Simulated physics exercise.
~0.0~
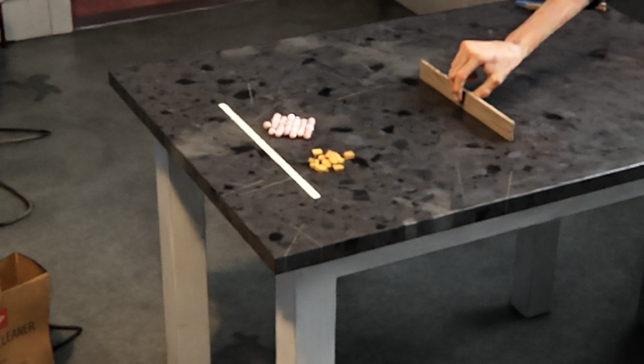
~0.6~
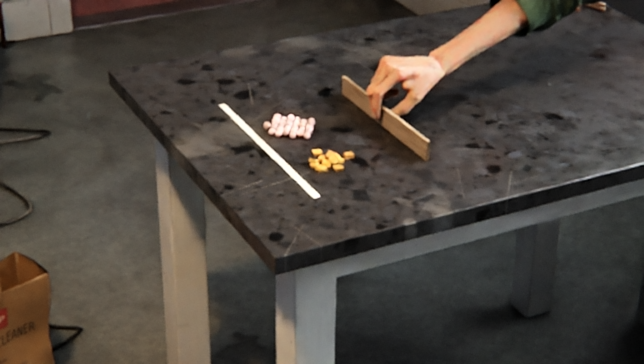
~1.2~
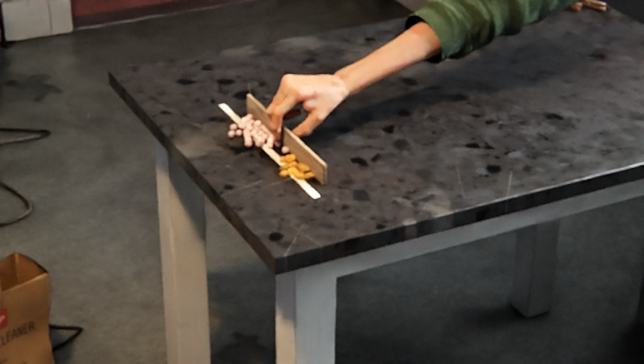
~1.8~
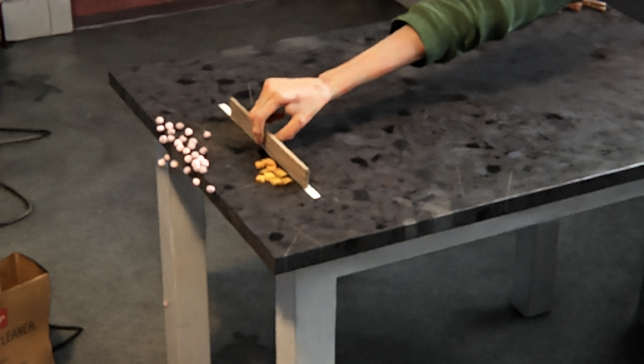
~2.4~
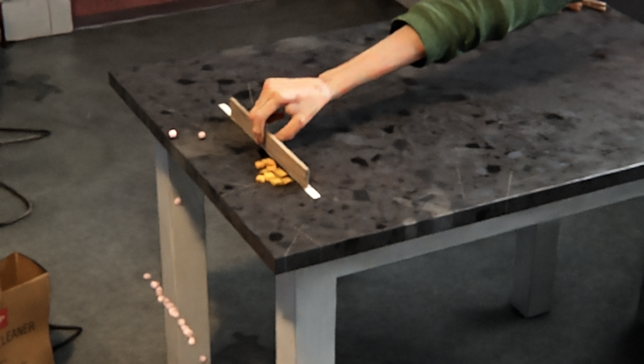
A hand-held wooden strip pushes two piles left; pink balls roll off, yellow pieces stay.
